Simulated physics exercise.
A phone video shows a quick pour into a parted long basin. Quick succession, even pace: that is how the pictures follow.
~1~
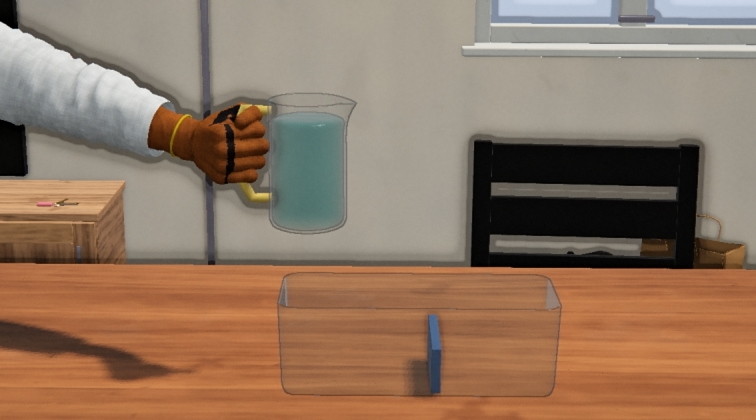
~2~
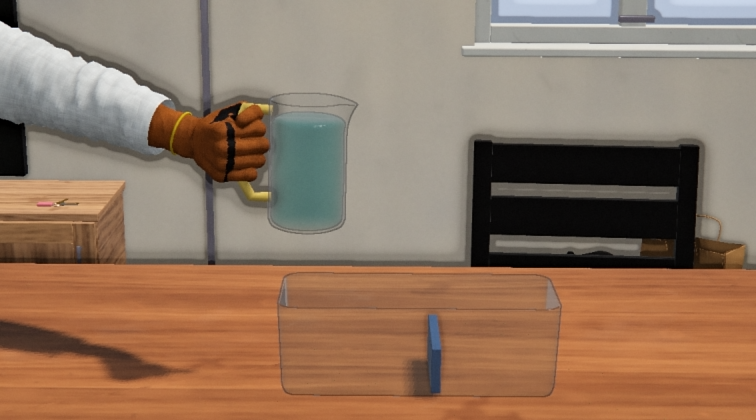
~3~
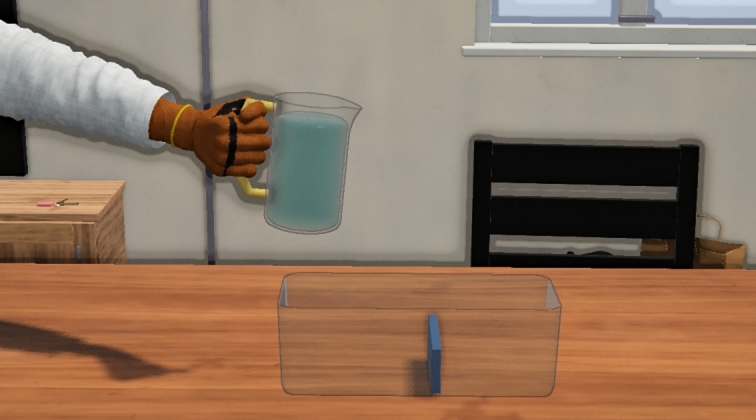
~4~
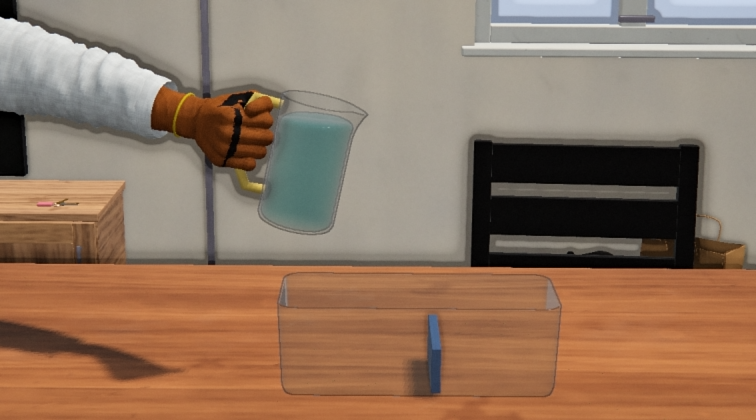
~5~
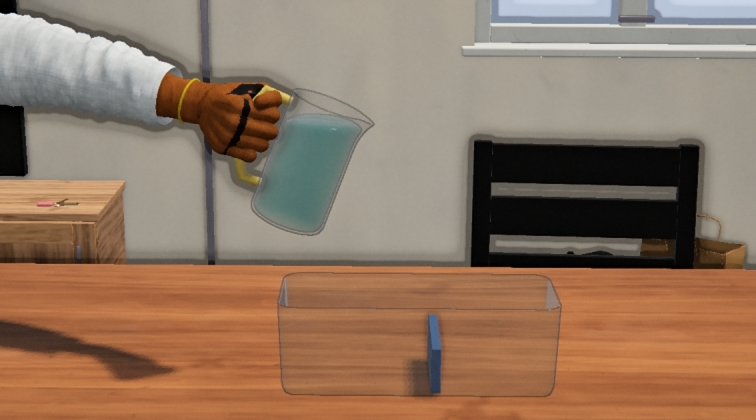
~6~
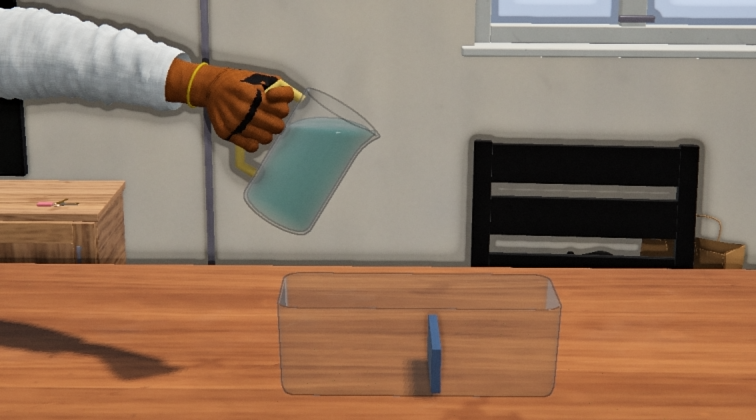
A gloved hand tilts a clear jug of blue-green water rightward above a long clear basin.
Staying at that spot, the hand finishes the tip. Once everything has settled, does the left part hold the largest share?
No: The fullest part is on the right.
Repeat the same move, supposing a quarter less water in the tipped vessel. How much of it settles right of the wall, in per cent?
It comes to 55 per cent or so.
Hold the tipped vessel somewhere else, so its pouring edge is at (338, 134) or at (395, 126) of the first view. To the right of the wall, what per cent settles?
You'd get around 5 per cent and then around 95 per cent.
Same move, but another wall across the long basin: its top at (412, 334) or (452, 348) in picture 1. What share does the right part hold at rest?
The first position gives around 95 percent, the second around 30 percent.
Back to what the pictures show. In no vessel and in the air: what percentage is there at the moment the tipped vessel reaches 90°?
Around 20 in a hundred.
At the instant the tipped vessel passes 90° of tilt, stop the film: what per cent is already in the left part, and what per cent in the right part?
Reading: Left some 0 %, right some 5 %.
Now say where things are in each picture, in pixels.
In the first frame, it leans 0°; its right rim is at (356, 102); the water meets the walls at (271, 118) and (345, 119); the long basin's rim runs from (281, 291) to (555, 293); the wall's top is at (434, 332).
In the second frame, it leans 1°; its right rim is at (358, 103); the water meets the walls at (272, 117) and (347, 119).
In the third frame, it leans 5°; its right rim is at (362, 107); the water meets the walls at (276, 116) and (349, 121).
In the fourth frame, it leans 12°; its right rim is at (368, 113); the water meets the walls at (278, 124) and (355, 123).
In the fifth frame, it leans 21°; its right rim is at (375, 123); the water meets the walls at (276, 142) and (364, 126).
In the sixth frame, it leans 31°; its right rim is at (381, 135); the water meets the walls at (271, 149) and (375, 129).
A moment on, the tilt is 90° and 76 per cent is still to pour, 1 is left of the wall and 4 right of it.
Next, the tilt is 103° and 35 per cent is still to pour, 14 is left of the wall and 28 right of it.
Then the tilt is 103° and 10 per cent is still to pour, 19 is left of the wall and 62 right of it.
Later the tilt is 103° and 2 per cent is still to pour, 27 is left of the wall and 68 right of it.
In the end 31 per cent lies left of the wall, 68 right of it and 1 outside.
